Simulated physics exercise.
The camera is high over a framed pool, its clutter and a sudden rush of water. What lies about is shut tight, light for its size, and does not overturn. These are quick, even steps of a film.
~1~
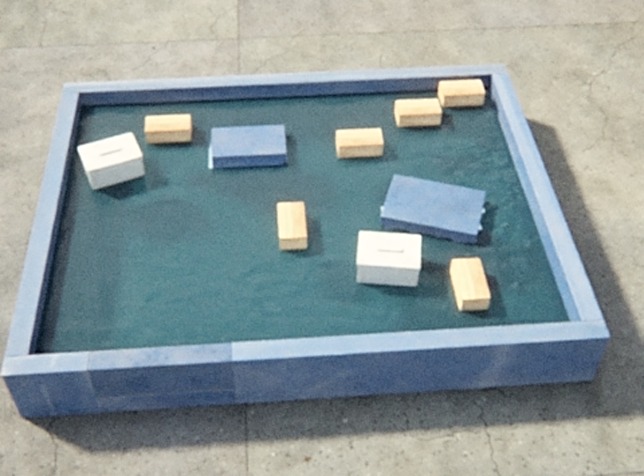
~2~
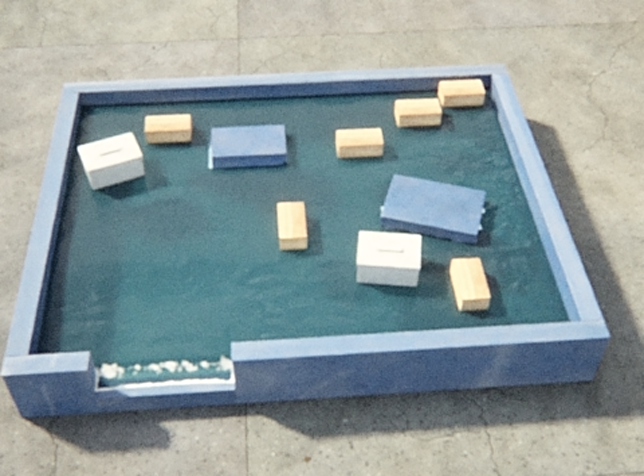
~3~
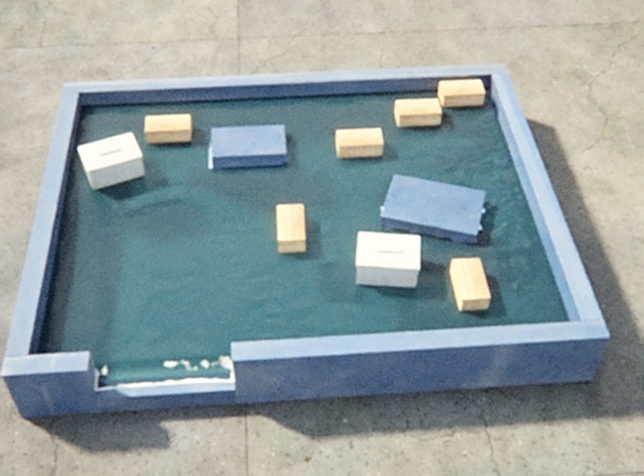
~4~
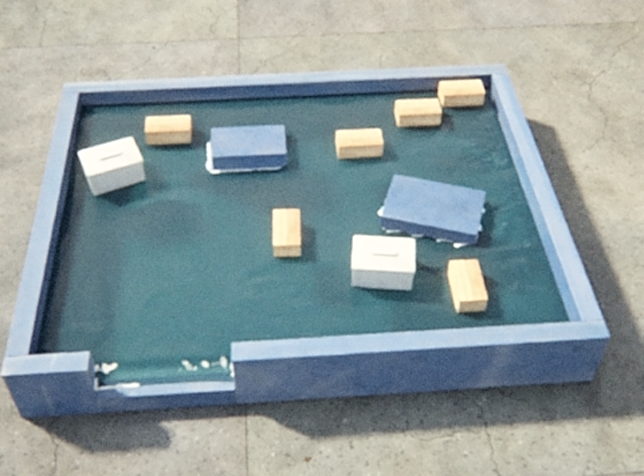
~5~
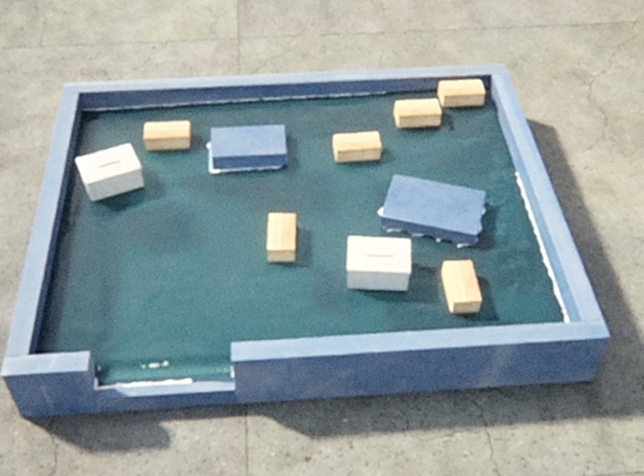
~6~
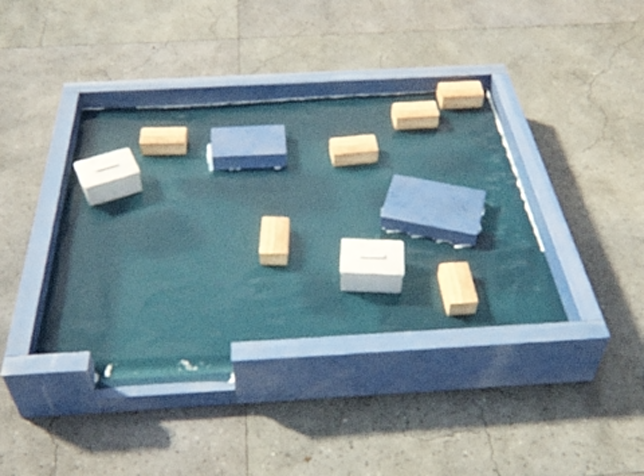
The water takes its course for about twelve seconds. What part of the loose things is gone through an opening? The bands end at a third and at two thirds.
Share: Less than a third.
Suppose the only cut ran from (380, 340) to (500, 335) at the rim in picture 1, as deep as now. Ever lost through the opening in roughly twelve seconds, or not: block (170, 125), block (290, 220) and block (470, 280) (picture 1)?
As listed: Kept in, washed out, out.
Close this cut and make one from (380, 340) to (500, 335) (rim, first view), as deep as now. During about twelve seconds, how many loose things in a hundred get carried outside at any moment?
Close to 40 %.
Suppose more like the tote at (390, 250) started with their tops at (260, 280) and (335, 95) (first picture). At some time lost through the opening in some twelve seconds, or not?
In turn: Yes, inside.
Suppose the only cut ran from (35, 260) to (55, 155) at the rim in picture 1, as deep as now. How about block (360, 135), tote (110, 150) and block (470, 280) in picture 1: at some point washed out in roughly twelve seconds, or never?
In that order: No, gone, still in.
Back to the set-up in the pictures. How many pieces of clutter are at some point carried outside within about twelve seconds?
I count 1.
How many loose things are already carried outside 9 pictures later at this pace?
I count 0.
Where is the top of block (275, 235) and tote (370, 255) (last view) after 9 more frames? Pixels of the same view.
Close to (242, 271) and (346, 273).
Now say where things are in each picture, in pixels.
A block at (292, 220), afloat; a tote at (110, 152) floats; 0 of 8 have shifted, in the first frame.
A block at (292, 220), afloat; a tote at (110, 152) floats; 0 of 8 have shifted, in the second frame.
A block at (291, 222) floats; a tote at (110, 152) floats; 0 of 8 have shifted, in the third frame.
A block at (287, 227) floats, close to its start; a tote at (110, 156) floats; 1 of 8 have shifted, in the fourth frame.
A block at (282, 231), afloat, close to its start; a tote at (108, 163) floats, close to its start; 4 of 8 have shifted, in the fifth frame.
A block at (274, 235) floats, close to its start; a tote at (107, 168) floats, close to its start; 6 of 8 have shifted, in the sixth frame.
A moment on, 0 of 8 are out; 8 afloat.
Next, 0 of 8 are out; 8 afloat.
Later, 0 of 8 are out; 8 afloat.
In the end, 1 of 8 are out; 7 afloat.
